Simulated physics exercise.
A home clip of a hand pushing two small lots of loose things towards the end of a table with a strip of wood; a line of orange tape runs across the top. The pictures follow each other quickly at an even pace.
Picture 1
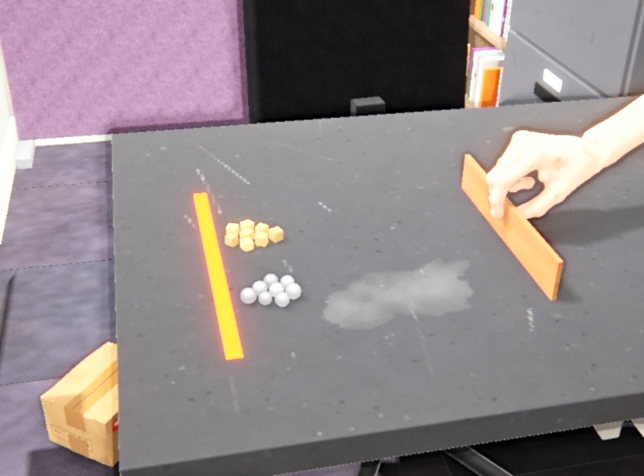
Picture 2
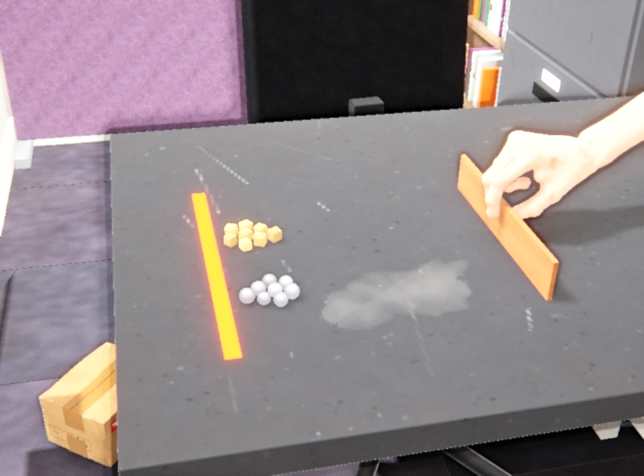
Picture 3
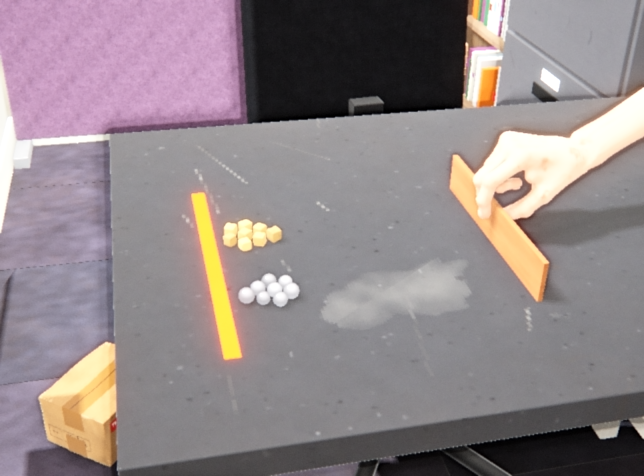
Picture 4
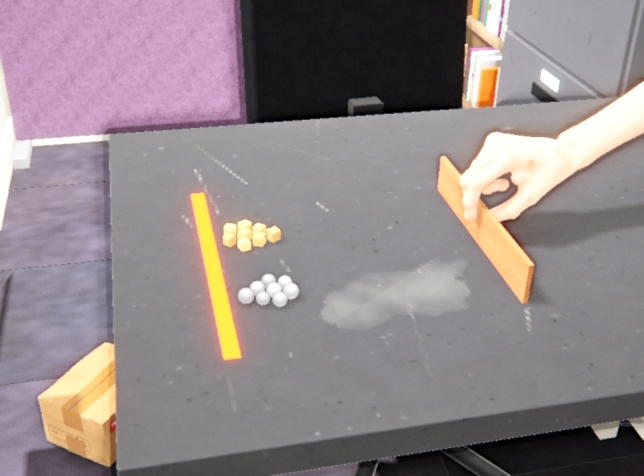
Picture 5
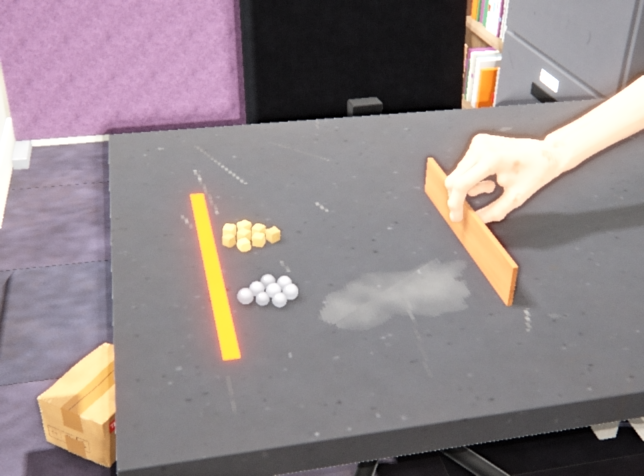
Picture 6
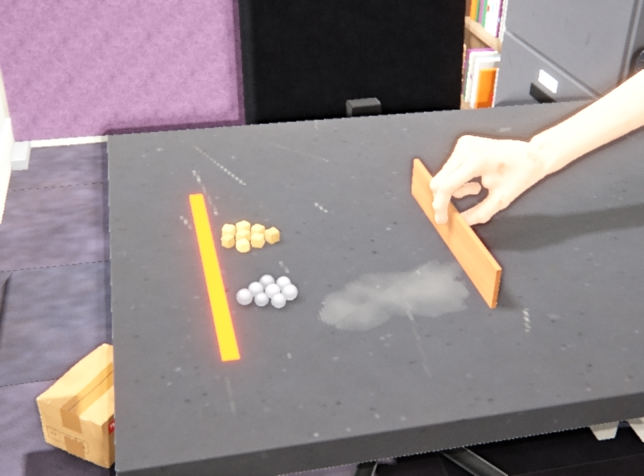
In the video, a hand holding an upright strip of wood slides it steadily left across a dark tabletop, while a lot of small wooden cubes and a lot of steel balls sit still beside a line of orange tape.
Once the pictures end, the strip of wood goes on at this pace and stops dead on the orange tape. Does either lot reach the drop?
The nearer lot tumbles over the end, in part at least; the farther lot all stops short of the edge.
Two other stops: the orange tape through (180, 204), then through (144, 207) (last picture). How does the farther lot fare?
At the first place it keeps clear of the drop, at the second it stays on top.
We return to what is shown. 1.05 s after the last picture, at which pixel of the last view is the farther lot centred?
Around (186, 244).
Then, 0.52 s on from there, strip of wood still moving, near (325, 221); nearer lot all on the table, its front near (245, 297); farther lot all on the table, its front near (228, 241).
Then, 1.05 s on from there, strip of wood stopped at the orange tape; nearer lot all on the table, its front near (175, 308); farther lot all on the table, its front near (174, 243).
Then, 1.33 s on from there, strip of wood stopped at the orange tape; nearer lot all on the table, its front near (107, 320); farther lot all on the table, its front near (173, 243).
In the end, strip of wood stopped at the orange tape; nearer lot the whole lot over the edge; farther lot all on the table, its front near (173, 243).
